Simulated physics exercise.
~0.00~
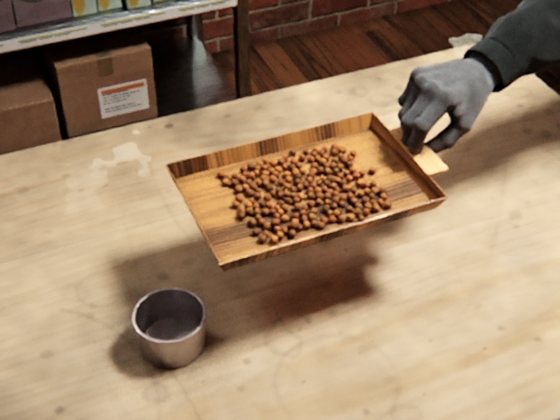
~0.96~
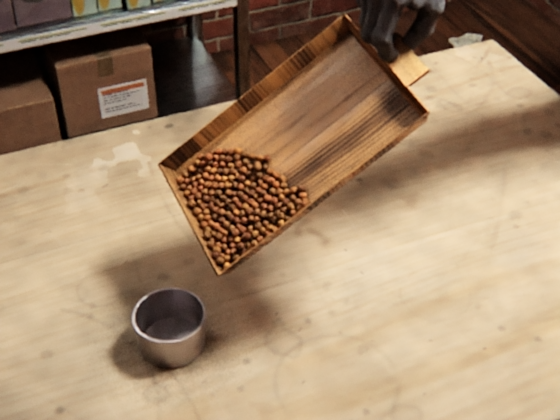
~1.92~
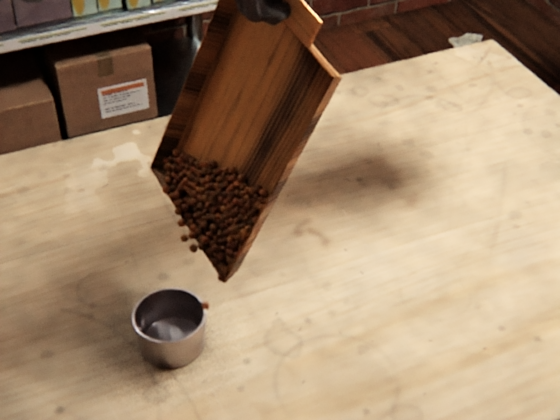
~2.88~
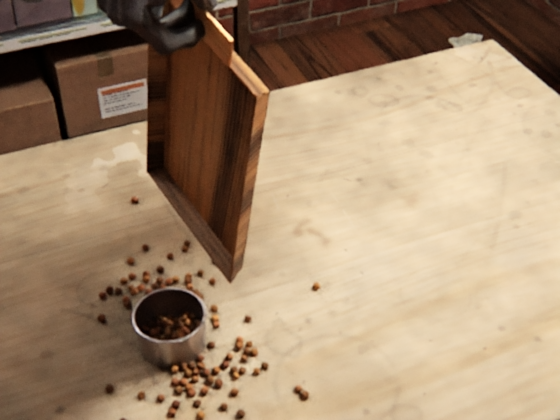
On a pale wooden table, a gloved hand raises and steadily tips a wooden tray of small brown balls toward a metal cup at the left, spilling them until the tray is empty, with some balls in the cup and many scattered around it.
